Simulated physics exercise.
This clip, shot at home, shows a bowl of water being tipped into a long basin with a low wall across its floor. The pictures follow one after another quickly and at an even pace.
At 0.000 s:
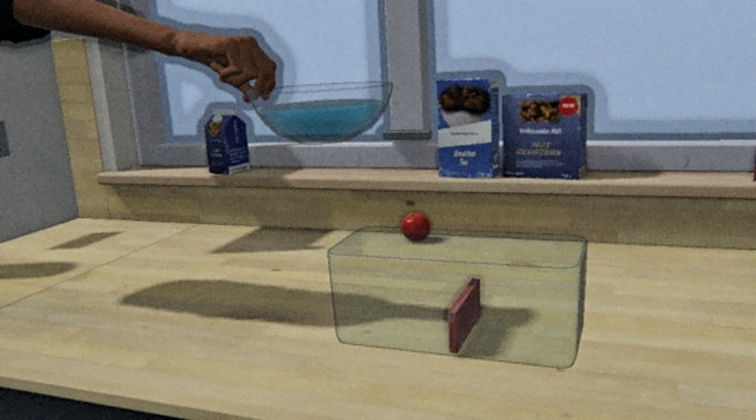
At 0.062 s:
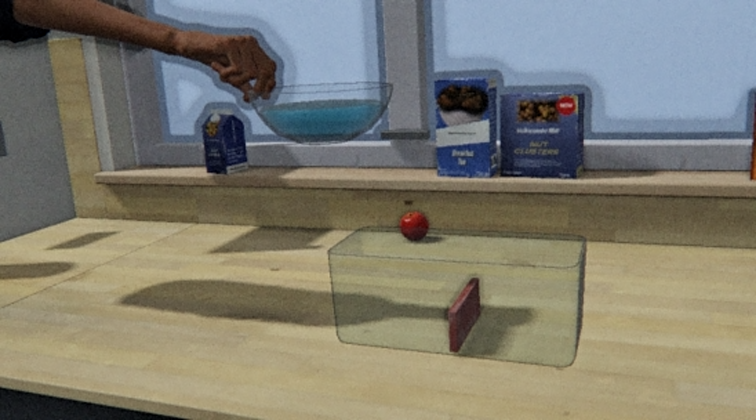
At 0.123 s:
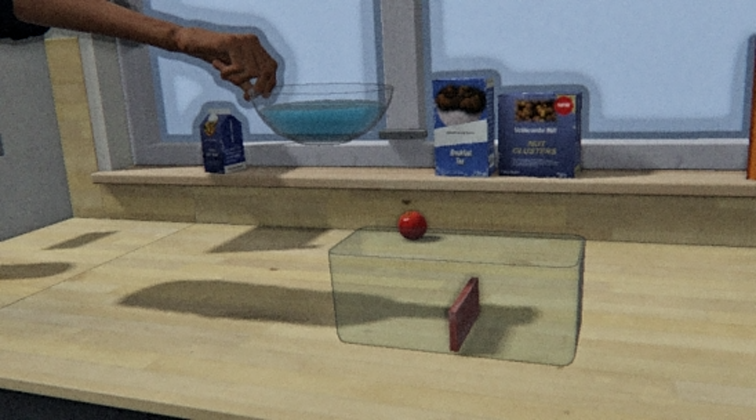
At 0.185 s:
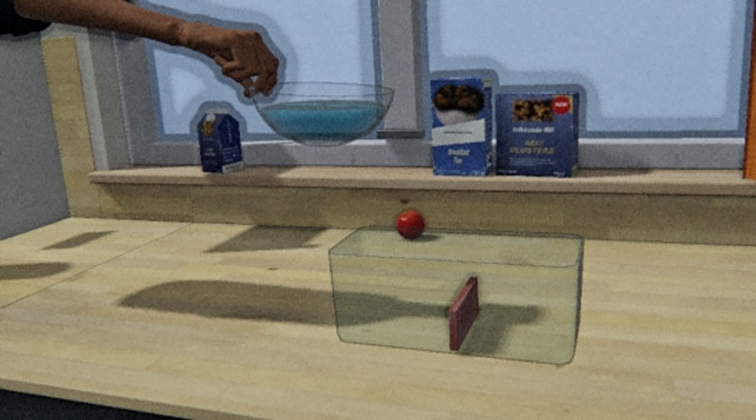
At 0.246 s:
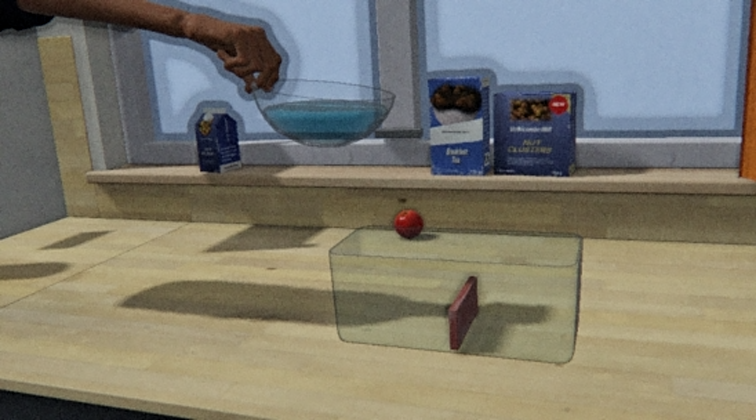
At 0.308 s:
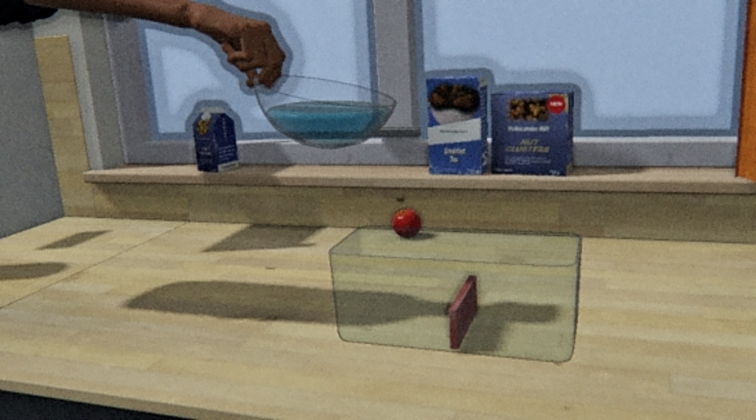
A hand slowly tilts a glass bowl of blue water above a clear basin.
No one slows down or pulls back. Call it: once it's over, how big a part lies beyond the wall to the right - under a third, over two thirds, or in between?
Under a third.
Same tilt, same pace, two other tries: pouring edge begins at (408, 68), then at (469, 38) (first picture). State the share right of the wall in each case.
In order, some 55 and 95 percent.
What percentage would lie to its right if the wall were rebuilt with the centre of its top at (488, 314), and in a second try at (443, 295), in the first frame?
Around 15 percent in try one and around 50 percent in try two.
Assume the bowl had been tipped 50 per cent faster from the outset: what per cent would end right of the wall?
I'd say close to 10 per cent.
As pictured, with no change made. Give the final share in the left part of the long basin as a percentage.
Close to 90 percent.
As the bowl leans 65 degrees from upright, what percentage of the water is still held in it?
Some 35 per cent has not yet come out.
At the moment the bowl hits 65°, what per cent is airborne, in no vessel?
Something close to 40 percent of it.
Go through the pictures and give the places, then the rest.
The first frame shows tilt 0°; pouring edge (388, 86); surface from (269, 106) to (384, 103); the long basin's rim runs from (345, 240) to (583, 253); the wall's top is at (465, 295).
The second frame shows tilt 1°; pouring edge (388, 88); surface from (269, 107) to (384, 105).
The third frame shows tilt 2°; pouring edge (389, 90); surface from (269, 106) to (384, 106).
The fourth frame shows tilt 5°; pouring edge (390, 95); surface from (270, 106) to (385, 108).
The fifth frame shows tilt 9°; pouring edge (391, 100); surface from (272, 106) to (386, 109).
The sixth frame shows tilt 13°; pouring edge (392, 107); surface from (274, 107) to (390, 109).
A moment on, the bowl is tipped part way and 35 per cent is still to pour, 22 is left of the wall and 3 right of it.
Next, the bowl is tipped on its side and 0 per cent is still to pour, 88 is left of the wall and 8 right of it.
Then the bowl is tipped right over and 0 per cent is still to pour, 90 is left of the wall and 9 right of it.
Later the bowl is tipped right over and 0 per cent is still to pour, 90 is left of the wall and 9 right of it.
In the end 90 per cent lies left of the wall, 9 right of it and 1 outside.
